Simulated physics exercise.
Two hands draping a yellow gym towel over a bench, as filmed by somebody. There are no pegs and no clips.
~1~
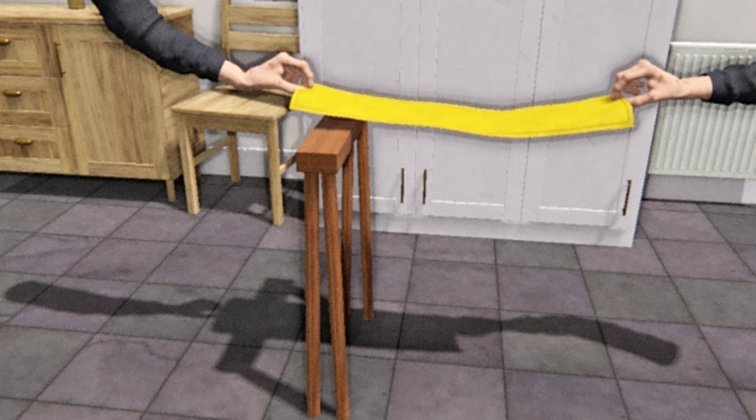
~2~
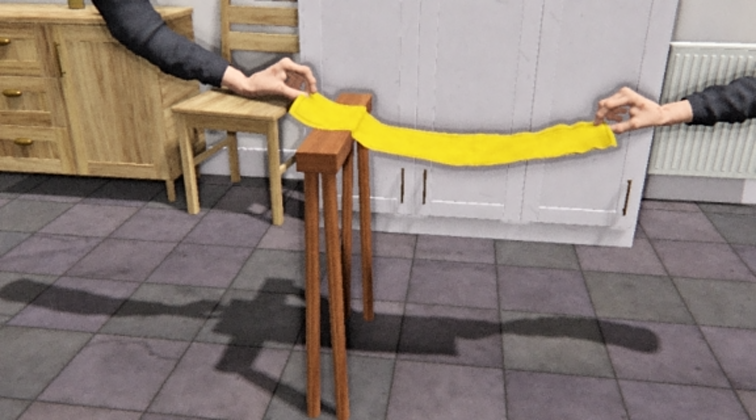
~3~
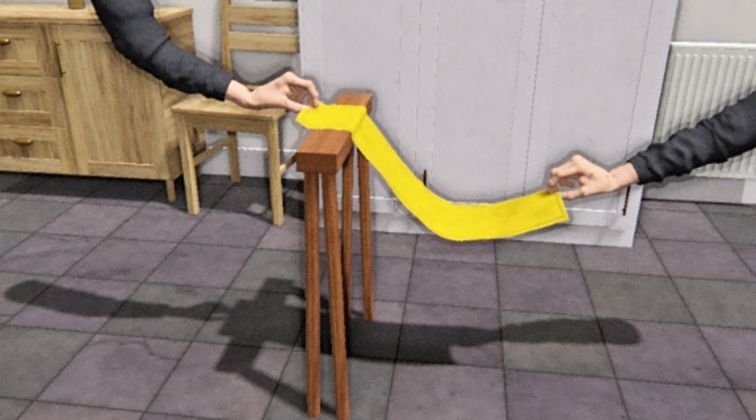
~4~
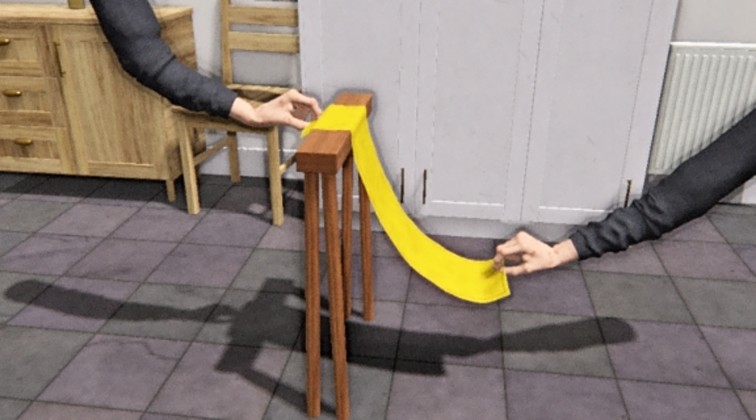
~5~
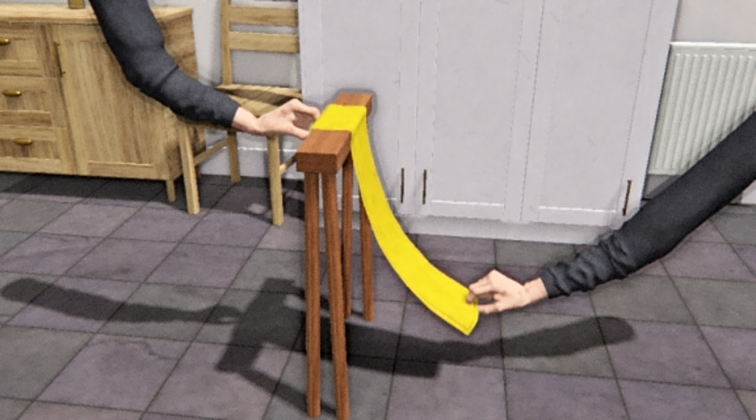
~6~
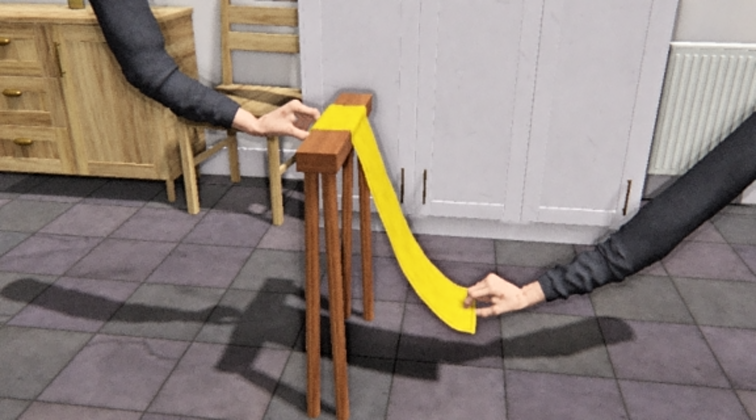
Over a wooden bench, two hands lay a yellow towel, the right hand lowering its end.
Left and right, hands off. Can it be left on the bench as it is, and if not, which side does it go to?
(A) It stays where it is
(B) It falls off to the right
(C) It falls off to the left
Option B: It falls off to the right.
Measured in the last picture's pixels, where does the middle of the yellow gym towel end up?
When everything stops, it lies at (389, 365) in the last picture.
Then, 0.30 s later than the last view, gym towel clear of the top and falling near (390, 270).
Then, 0.58 s later than the last view, gym towel in a heap on the floor near (388, 363).
Finally, gym towel in a heap on the floor near (389, 365). The yellow gym towel runs off to the right.
